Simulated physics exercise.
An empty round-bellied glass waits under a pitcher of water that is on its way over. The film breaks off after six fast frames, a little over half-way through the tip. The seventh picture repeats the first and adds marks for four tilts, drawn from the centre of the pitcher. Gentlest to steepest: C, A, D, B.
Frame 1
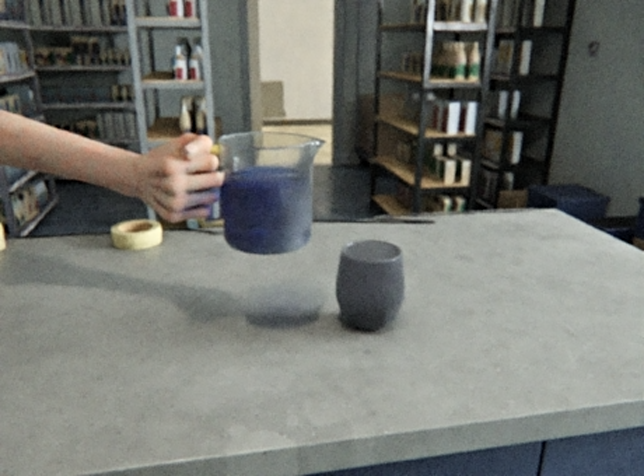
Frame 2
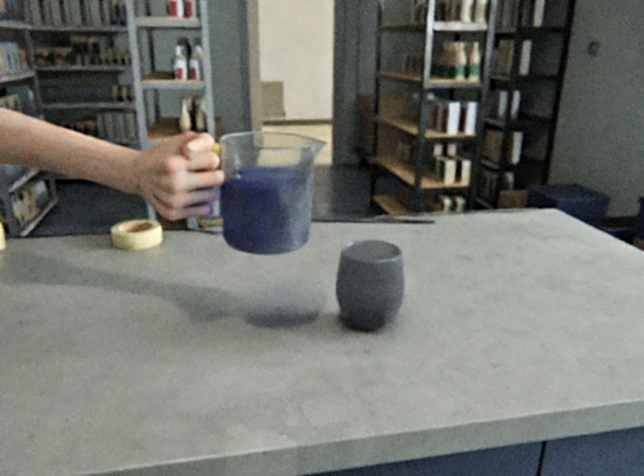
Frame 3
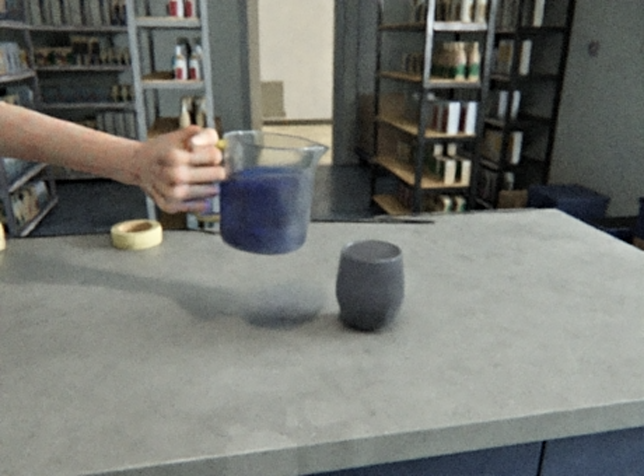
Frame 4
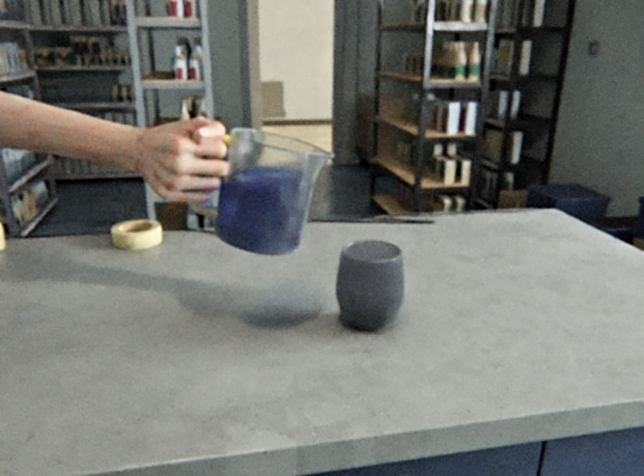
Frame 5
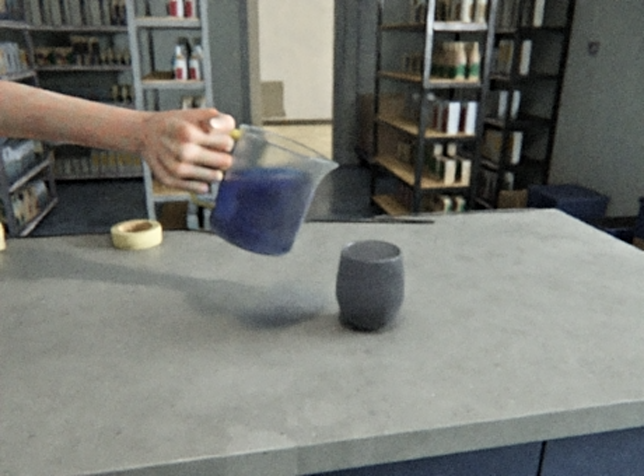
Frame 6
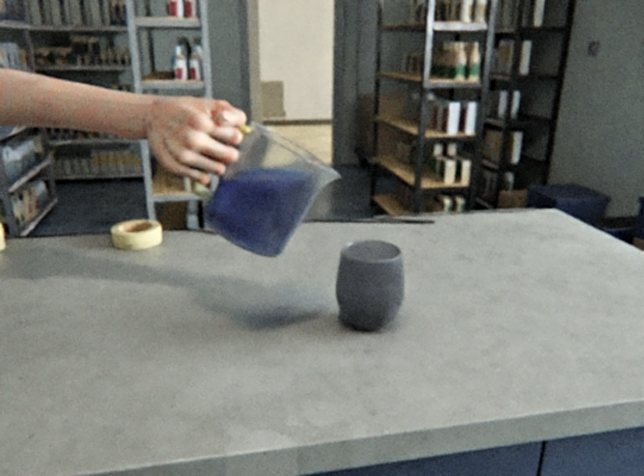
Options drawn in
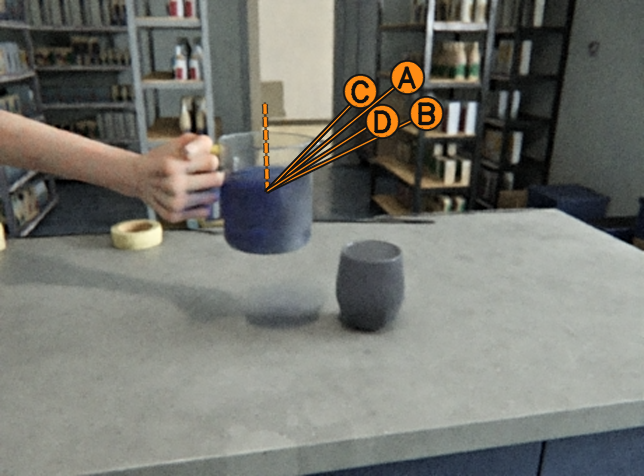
The clip opens with a hand holding a clear pitcher of blue liquid upright above a grey countertop, to the left of a dark, round-bellied cup. The hand then gradually tilts the pitcher to the right, its lip lowering slightly toward the cup, while no liquid leaves it.
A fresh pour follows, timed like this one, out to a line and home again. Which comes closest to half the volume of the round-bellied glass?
Go for B.
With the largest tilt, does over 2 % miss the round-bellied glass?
No.
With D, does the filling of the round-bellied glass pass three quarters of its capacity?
No, it does not.
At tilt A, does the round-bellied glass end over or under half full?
Under half.
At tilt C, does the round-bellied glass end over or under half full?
Under.
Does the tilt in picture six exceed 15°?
Yes, it does.
On the marked copy, A at (394, 87); B at (411, 120); C at (350, 105); D at (366, 127).
If A is chosen, the round-bellied glass ends with about 19 % of what it can hold.
If B is chosen, the round-bellied glass ends with about 50 % of what it can hold.
If C is chosen, the round-bellied glass ends with about 10 % of what it can hold.
If D is chosen, the round-bellied glass ends with about 33 % of what it can hold.
